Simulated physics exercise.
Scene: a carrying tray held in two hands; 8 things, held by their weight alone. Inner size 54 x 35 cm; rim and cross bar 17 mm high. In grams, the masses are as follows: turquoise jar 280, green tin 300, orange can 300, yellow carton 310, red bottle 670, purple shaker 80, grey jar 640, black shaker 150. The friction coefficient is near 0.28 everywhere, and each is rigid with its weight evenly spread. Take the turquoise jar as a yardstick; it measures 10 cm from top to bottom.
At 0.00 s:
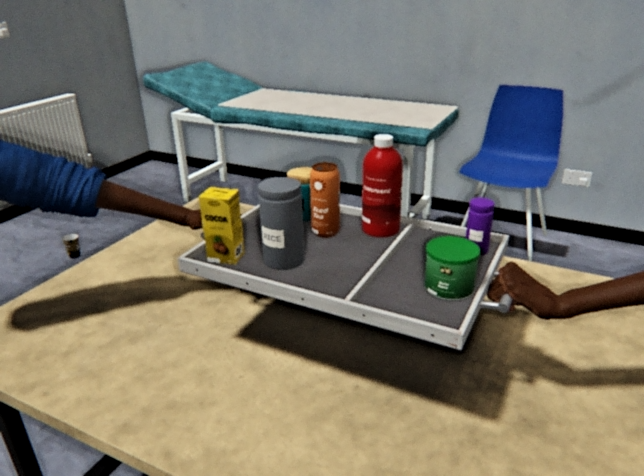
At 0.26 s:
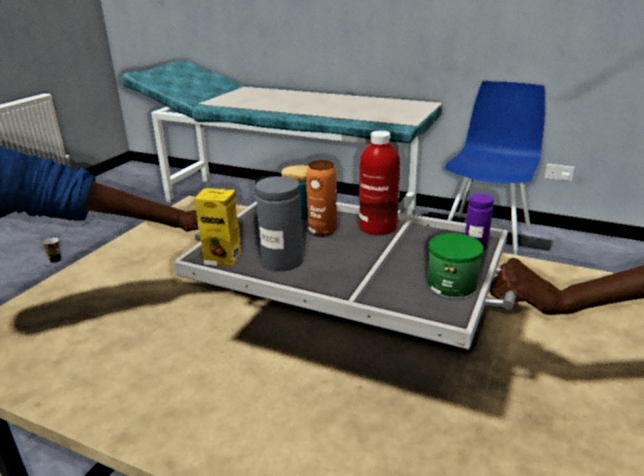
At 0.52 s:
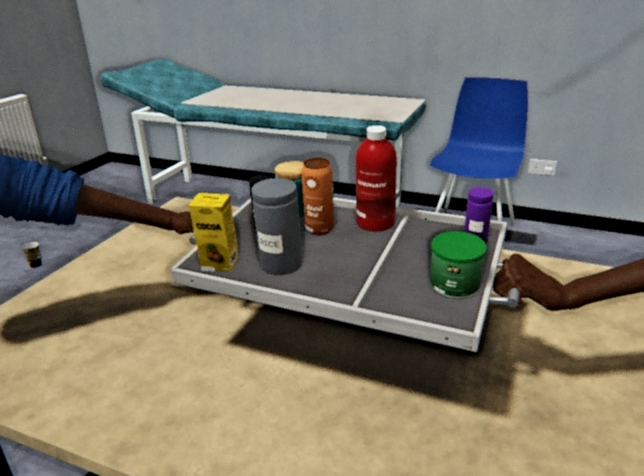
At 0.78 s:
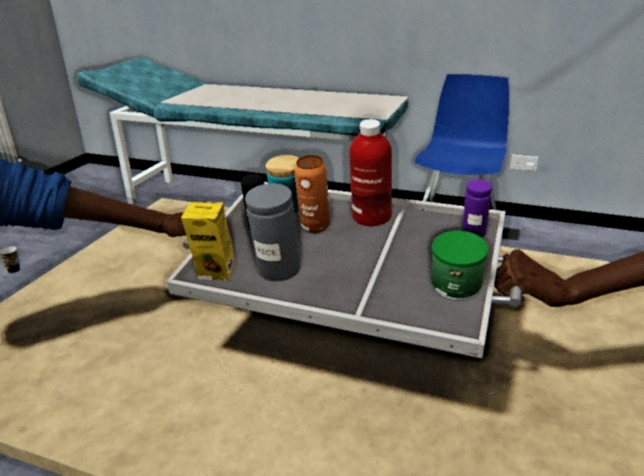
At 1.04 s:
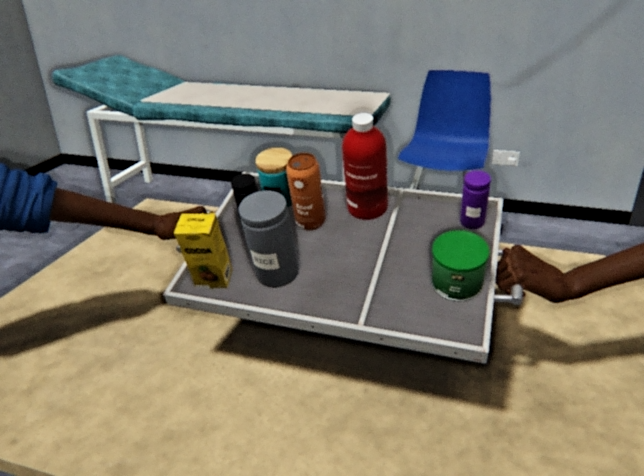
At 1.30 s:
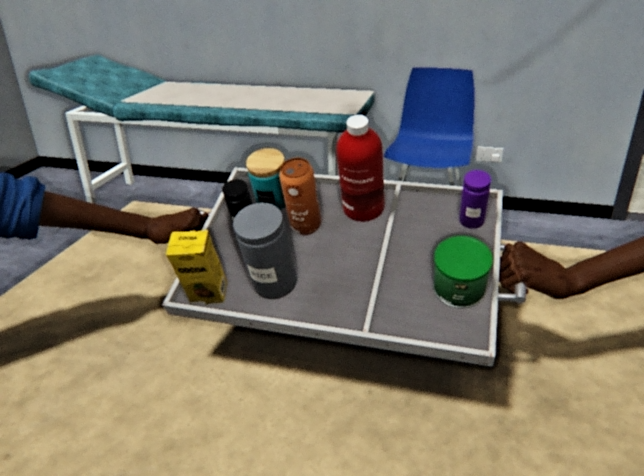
Above a table, two hands tilt a tray of containers steadily toward the viewer.
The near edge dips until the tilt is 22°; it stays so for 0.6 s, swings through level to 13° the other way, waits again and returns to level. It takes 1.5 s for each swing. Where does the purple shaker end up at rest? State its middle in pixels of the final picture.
Near (471, 258).
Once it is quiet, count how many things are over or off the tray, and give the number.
That makes 5.
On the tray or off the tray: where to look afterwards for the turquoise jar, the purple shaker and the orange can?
Turquoise jar: Stays in bounds; purple shaker: Stays in bounds; orange can: Goes out of bounds.
Around 1.70 s, tilt 22°, near edge down; yellow carton now off the tray; purple shaker shifted 15 cm near (469, 260); orange can tipped 12° against what carries it.
Around 2.00 s, tilt 22°, near edge down; orange can, red bottle and grey jar now off the tray; purple shaker shifted 19 cm near (469, 277); black shaker tipped 21° against what carries it.
Around 2.70 s, tilt 14°, near edge down; black shaker now off the tray; purple shaker shifted 19 cm near (470, 270); turquoise jar shifted 27 cm.
Around 3.40 s, tilt 10°, far edge down; purple shaker shifted 19 cm near (472, 249); turquoise jar shifted 27 cm; green tin shifted 9 cm.
Finally (6.2 s), off the tray, orange can, yellow carton, red bottle, grey jar and black shaker; not toppled but over 5 cm from the start, turquoise jar, green tin and purple shaker. In the last view, purple shaker near (471, 257).
